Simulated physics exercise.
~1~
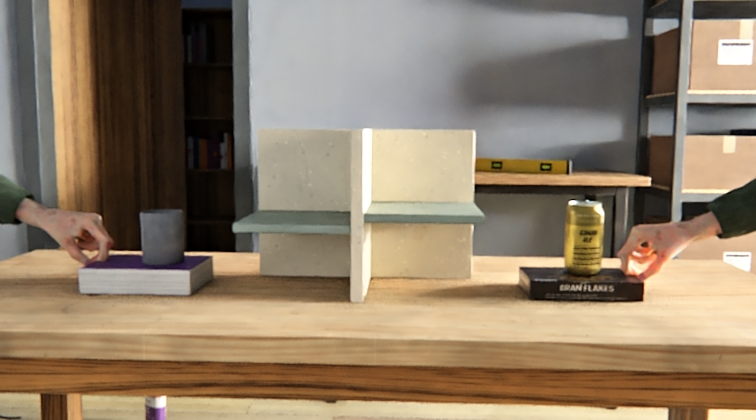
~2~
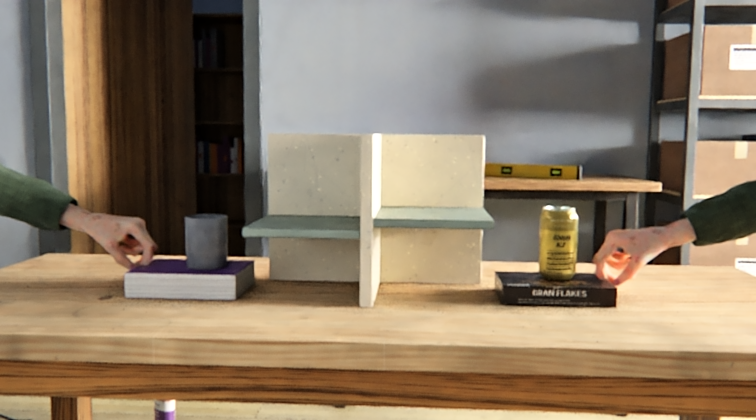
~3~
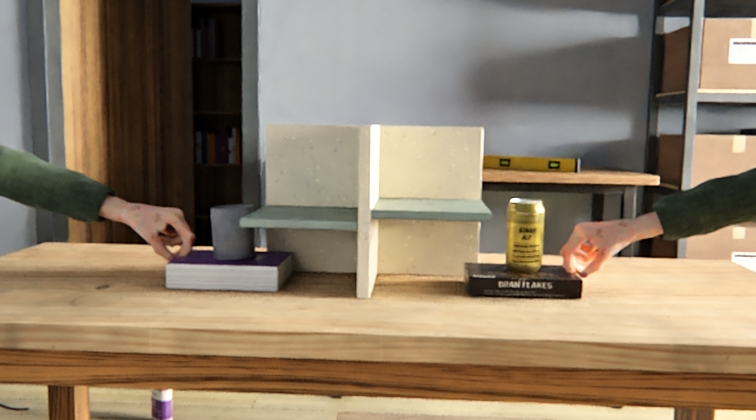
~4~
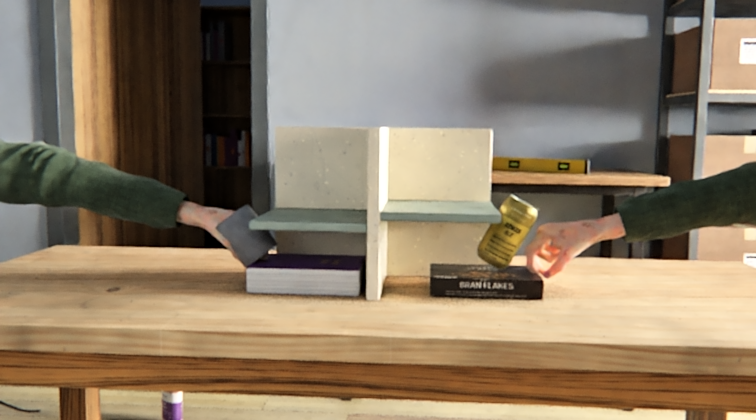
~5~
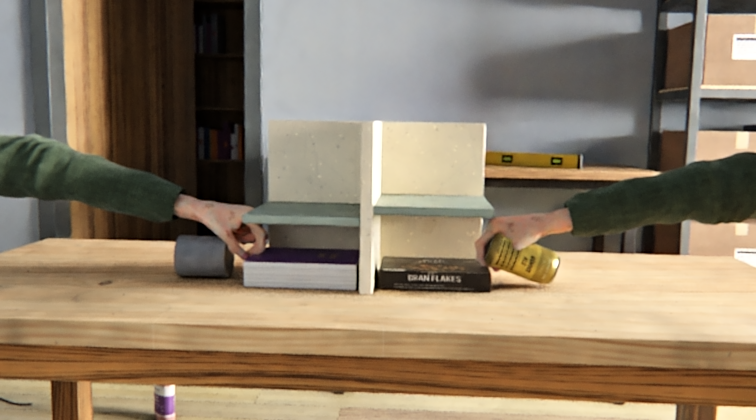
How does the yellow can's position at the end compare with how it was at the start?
At the start the yellow can stands upright on the black packet, but by the end it is lying on its side.
A grey beaker on a purple book and a yellow can on a black packet ride towards each other across a wooden table, seen from the front in a workshop-like room with a slightly swaying view. A hand at each side pushes its base inwards, towards the low openings beneath a green shelf with pale upright panels. The bases slide under, but the beaker and the can strike the shelf edges and tip outwards. Both topple off as the hands keep pushing. At the end they lie on their sides on the table, outside the shelf, with the book and packet beneath it.
